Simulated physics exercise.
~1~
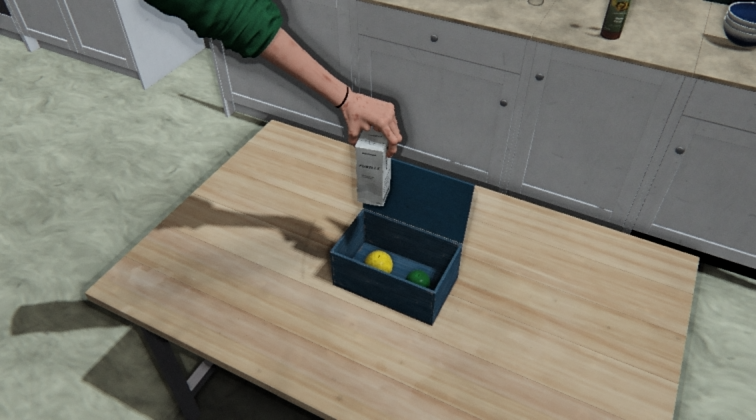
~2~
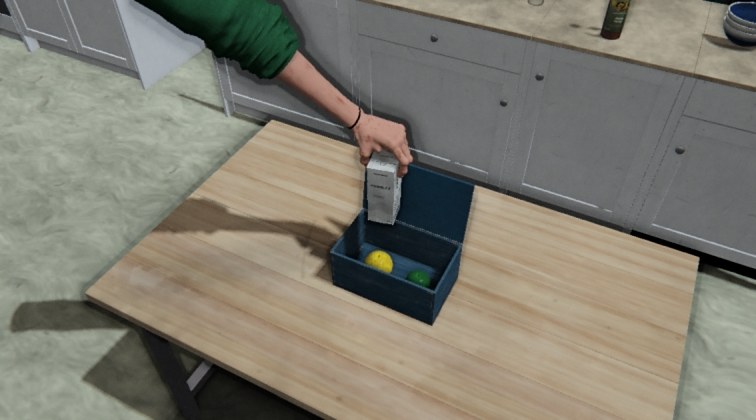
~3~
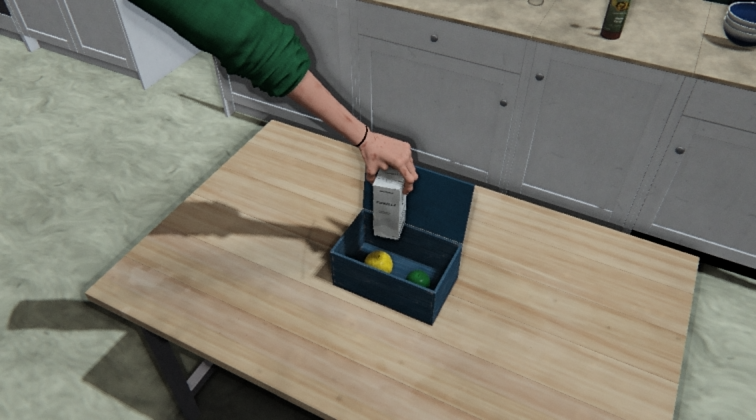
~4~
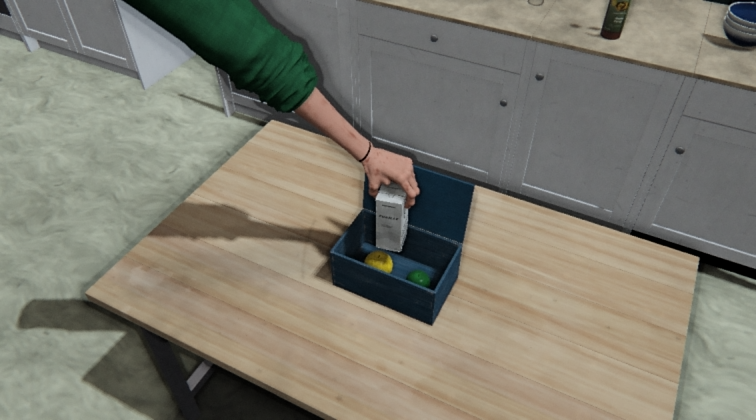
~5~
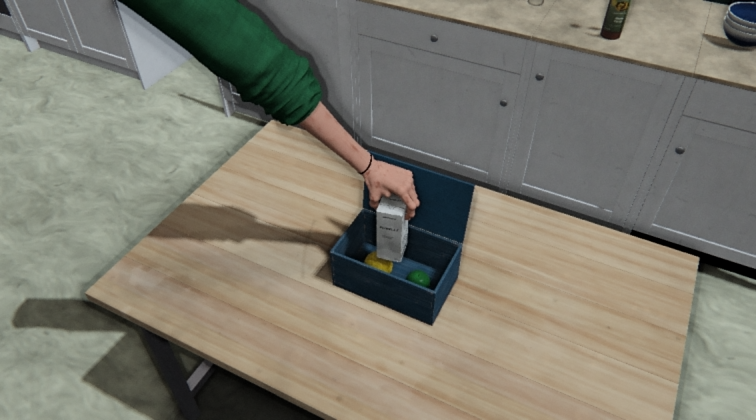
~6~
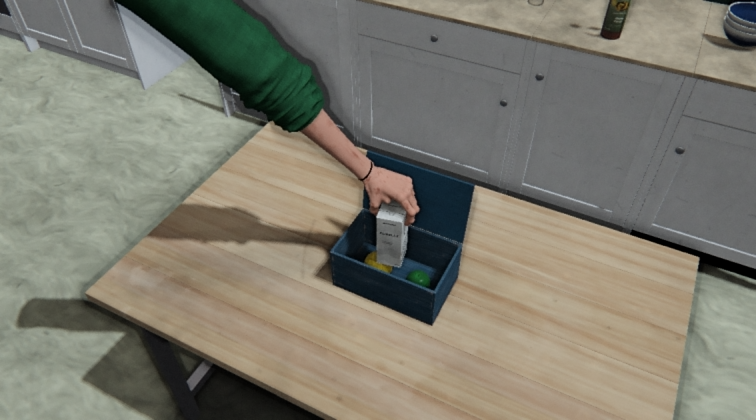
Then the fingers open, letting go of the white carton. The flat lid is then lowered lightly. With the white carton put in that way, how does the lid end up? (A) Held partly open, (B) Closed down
Answer: B.
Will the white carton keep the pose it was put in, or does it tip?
Well, it ends up skewed.
Then, 0.60 s after the last picture, white carton on its side near (419, 268); yellow apple rolled about its own width; green apple rolled a little.
Then, 1.70 s after the last picture, lid 52° above the rim; white carton on its side near (419, 268); yellow apple rolled a little; green apple rolled a little.
At rest, lid shut; tipped over in the box, white carton; moved from the start, yellow apple; green apple in place. Seen from the same camera at the end, white carton near (419, 268).
